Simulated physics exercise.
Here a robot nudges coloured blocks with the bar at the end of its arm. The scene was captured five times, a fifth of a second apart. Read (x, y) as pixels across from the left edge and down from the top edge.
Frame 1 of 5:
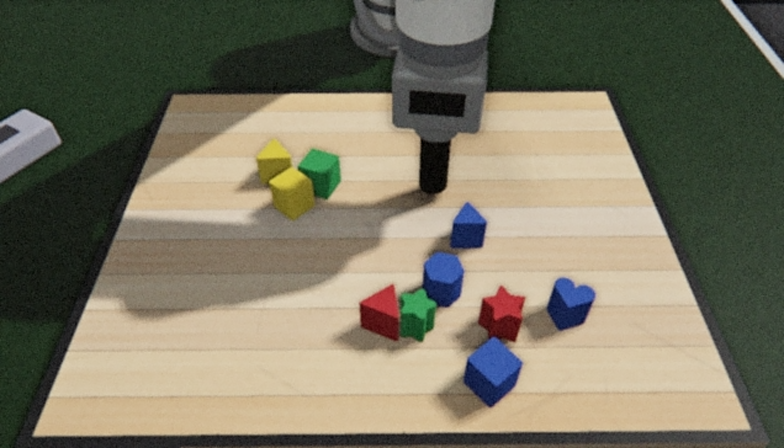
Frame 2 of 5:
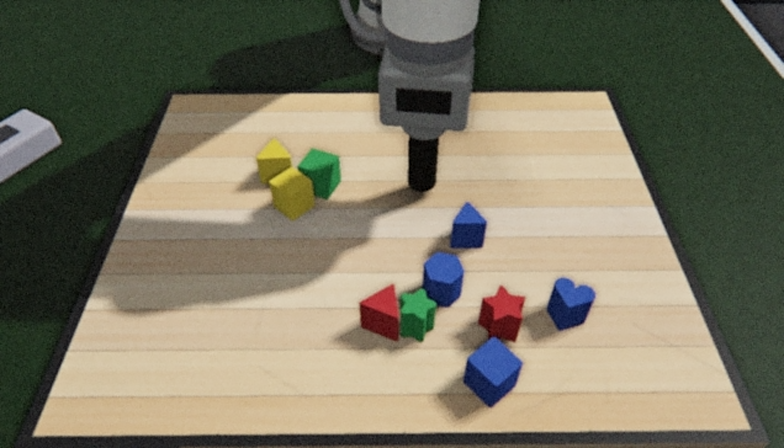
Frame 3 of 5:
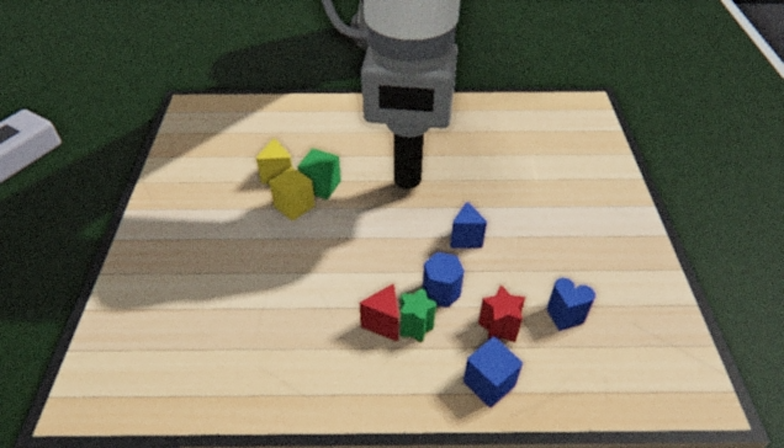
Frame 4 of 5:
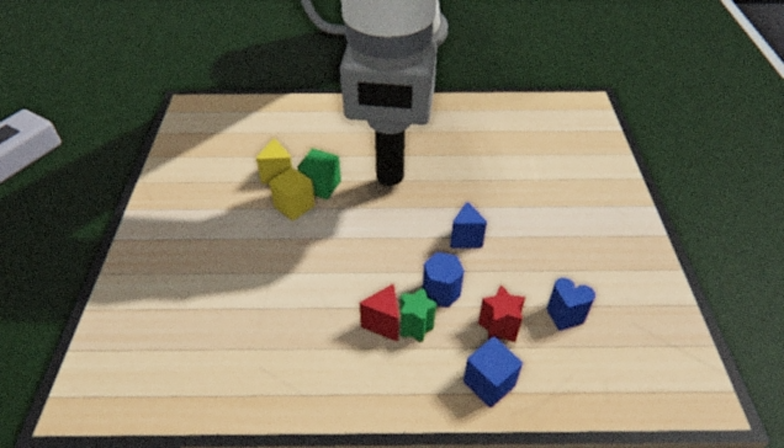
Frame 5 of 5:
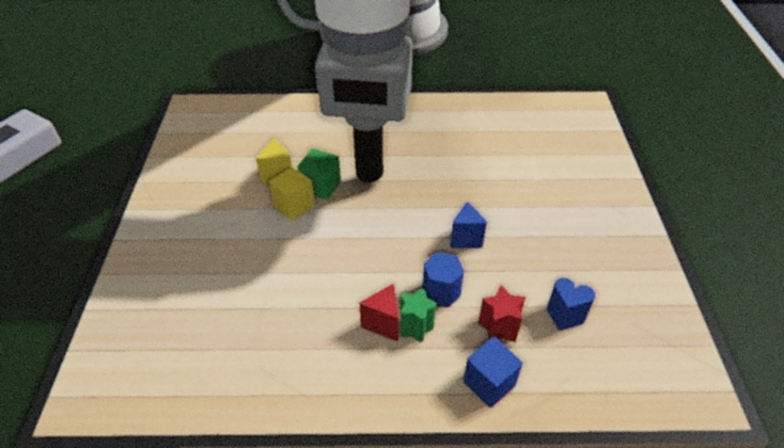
The robot arm moves its black bar left toward the green block while the blocks stay still.
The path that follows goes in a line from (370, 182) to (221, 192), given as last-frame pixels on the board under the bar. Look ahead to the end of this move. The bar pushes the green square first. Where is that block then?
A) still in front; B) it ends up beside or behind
My pick is A.
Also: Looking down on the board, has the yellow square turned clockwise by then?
No.
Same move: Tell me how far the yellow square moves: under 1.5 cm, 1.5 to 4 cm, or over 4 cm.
Under 1.5 cm.
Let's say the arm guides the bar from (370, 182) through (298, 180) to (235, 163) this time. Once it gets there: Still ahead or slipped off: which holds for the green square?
It ends up beside or behind the bar.
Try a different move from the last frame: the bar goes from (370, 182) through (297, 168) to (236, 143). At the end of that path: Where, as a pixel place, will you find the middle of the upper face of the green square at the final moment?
At roughly (274, 160).
The first path, step by step. One third of the way, bar at (320, 178); yellow triangle at (262, 149), turned 35° clockwise; yellow square at (283, 184), turned 35° anticlockwise; green square at (286, 162), turned 15° anticlockwise.
Two thirds of the way, bar at (269, 181); yellow triangle at (245, 147), turned 90° clockwise; yellow square at (281, 186), turned 45° anticlockwise; green square at (234, 169), turned 45° anticlockwise.
At the end, bar at (219, 184); yellow triangle at (243, 146), turned 110° clockwise; yellow square at (281, 186), turned 45° anticlockwise; green square at (183, 178), turned 65° anticlockwise.
